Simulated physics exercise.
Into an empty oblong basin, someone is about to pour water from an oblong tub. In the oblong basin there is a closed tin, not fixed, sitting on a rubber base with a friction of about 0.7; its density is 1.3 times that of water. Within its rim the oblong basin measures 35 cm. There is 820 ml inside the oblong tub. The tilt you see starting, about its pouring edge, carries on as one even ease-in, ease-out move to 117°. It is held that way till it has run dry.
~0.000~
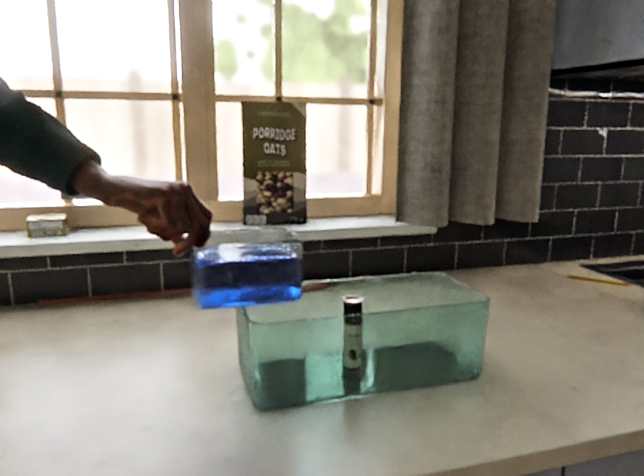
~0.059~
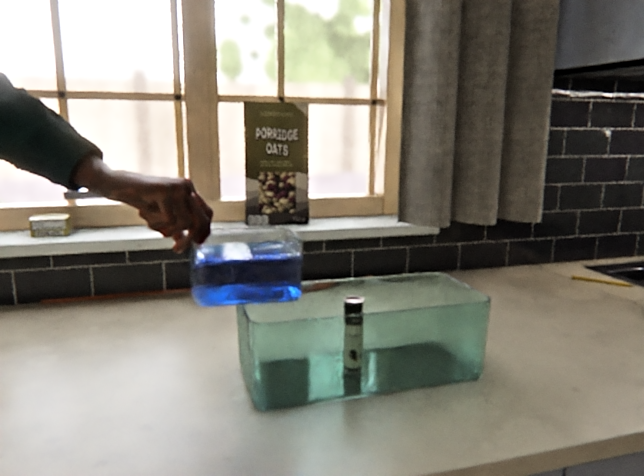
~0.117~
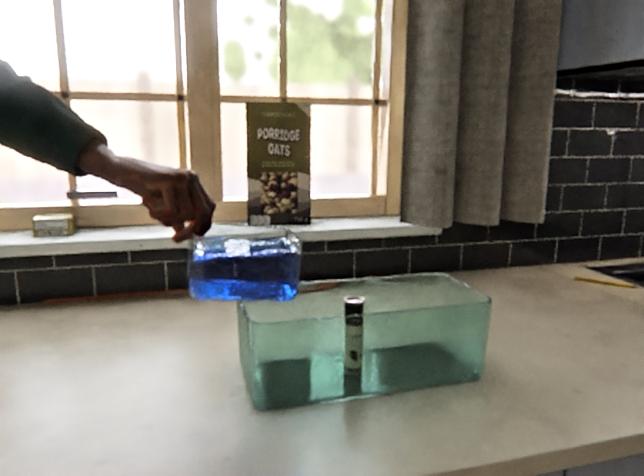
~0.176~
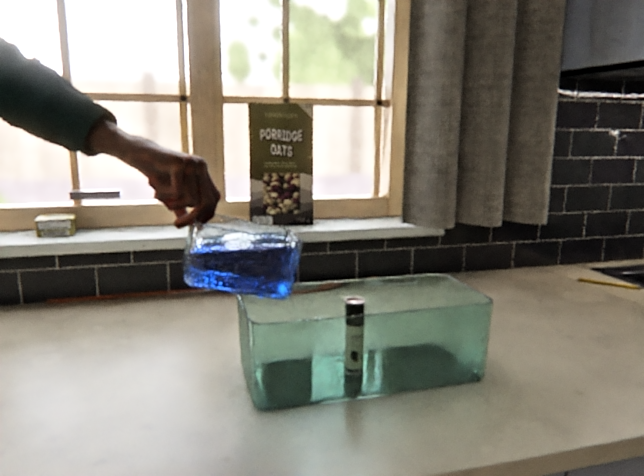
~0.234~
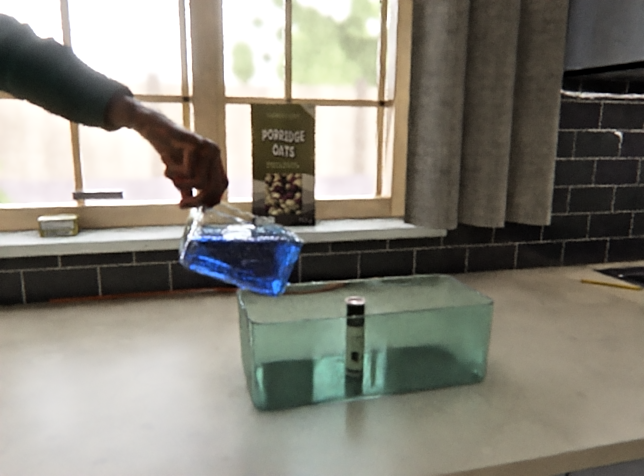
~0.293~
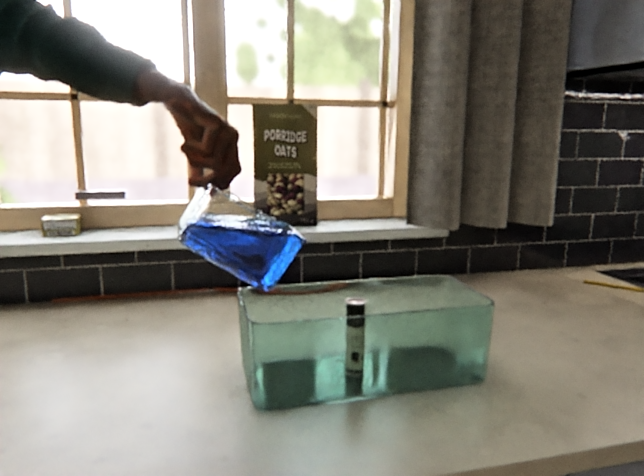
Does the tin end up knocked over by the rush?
No.
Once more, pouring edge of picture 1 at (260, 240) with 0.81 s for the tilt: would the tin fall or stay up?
Then it tips over.
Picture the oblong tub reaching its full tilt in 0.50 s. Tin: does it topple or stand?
Result: Tin still standing.
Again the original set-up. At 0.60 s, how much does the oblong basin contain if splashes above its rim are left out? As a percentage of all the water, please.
Some 20 per cent.
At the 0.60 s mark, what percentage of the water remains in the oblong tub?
Remaining: Near 30 % of the total.
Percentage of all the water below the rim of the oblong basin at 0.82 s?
I'd put it at roughly 92 per cent.
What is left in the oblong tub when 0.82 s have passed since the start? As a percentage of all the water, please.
I'd say some 1 per cent remains.
After 0.60 s the tilt is 98° and 30 per cent is still to pour; the tin stands where it began.
After 0.82 s the tilt is 117° and 1 per cent is still to pour; the tin stands where it began.
After 1.06 s the tilt is 117° and 0 per cent is still to pour; the tin stands where it began.
After 1.31 s the tilt is 117° and 0 per cent is still to pour; the tin stands where it began.
In the end the tin stands where it began.
